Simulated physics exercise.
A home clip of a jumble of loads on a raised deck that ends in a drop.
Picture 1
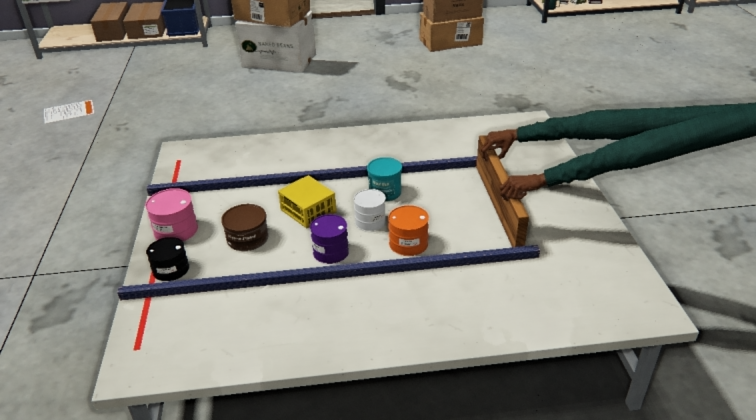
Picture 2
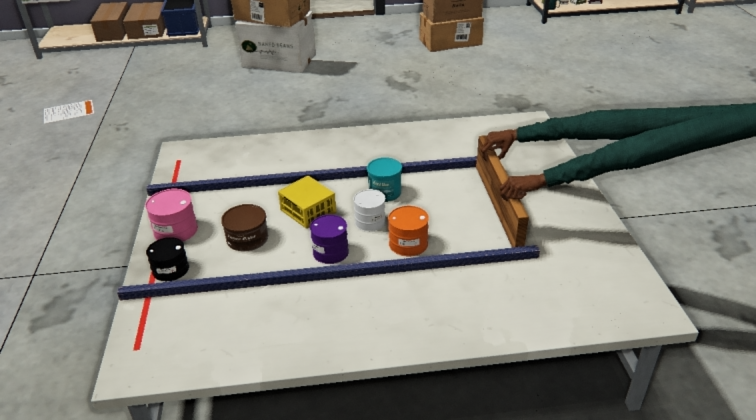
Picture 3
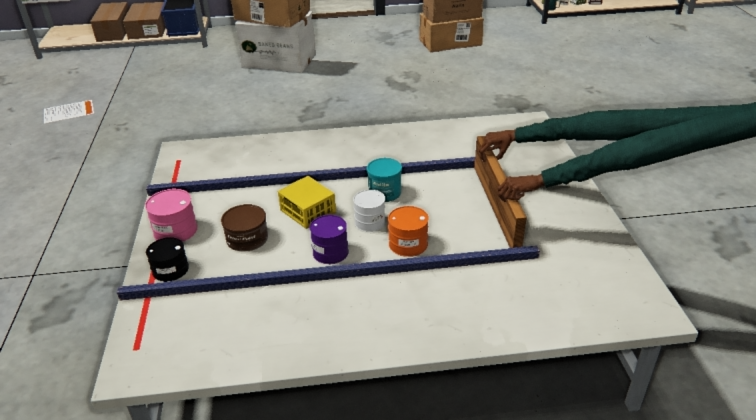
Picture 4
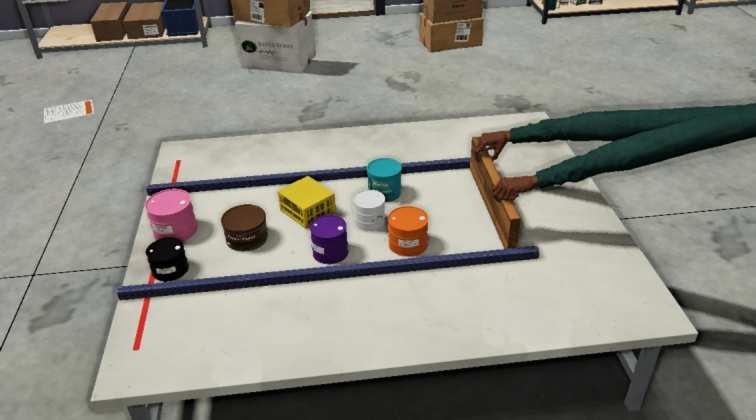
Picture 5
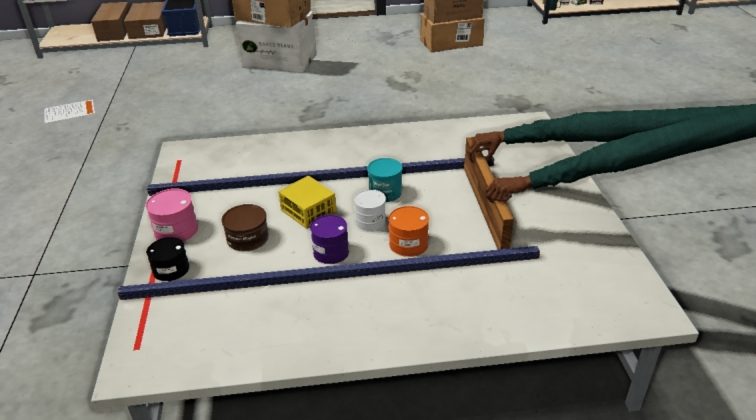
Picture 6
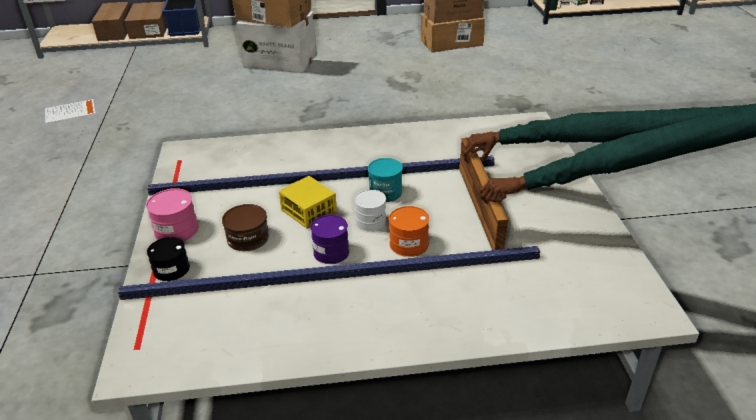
A wooden plank, gripped by two hands in long green sleeves, slides slowly a short way left across a pale table between two dark blue rails, while the camera and everything else stay still. The table stands in a concrete-floored storeroom, seen from above. Pink and black canisters sit near red tape at left, then brown, yellow, purple, white, teal and orange items.
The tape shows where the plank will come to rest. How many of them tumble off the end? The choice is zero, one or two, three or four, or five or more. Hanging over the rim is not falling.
As it turns out, the number that fall off is five or more.
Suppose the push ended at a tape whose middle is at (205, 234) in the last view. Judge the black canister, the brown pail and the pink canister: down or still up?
The black canister goes over, the brown pail is kept, the pink canister is lost.
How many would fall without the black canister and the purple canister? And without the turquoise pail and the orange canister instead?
First 3, then 3.
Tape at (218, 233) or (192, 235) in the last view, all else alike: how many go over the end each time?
The counts: 2 and 2.
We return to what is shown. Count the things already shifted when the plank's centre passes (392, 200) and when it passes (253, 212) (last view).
By then 2, and 8.
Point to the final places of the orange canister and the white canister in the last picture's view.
The orange canister stops around (131, 257); the white canister around (142, 234).
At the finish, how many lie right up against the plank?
The number is 3.
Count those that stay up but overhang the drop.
The number is 3.
Soon after, none off yet; pink canister at rest near (173, 216); black canister at rest near (169, 259); brown pail at rest near (246, 228).
Then, none off yet; pink canister at rest near (173, 216); black canister at rest near (169, 259); brown pail moved a little near (237, 231).
Further on, none off yet; pink canister moved about its own width near (131, 218); black canister moved about its own width near (127, 261); brown pail moved well along near (168, 240).
By the end, the number that fall off is five or more; fallen, purple canister, yellow crate, brown pail, black canister and pink canister.
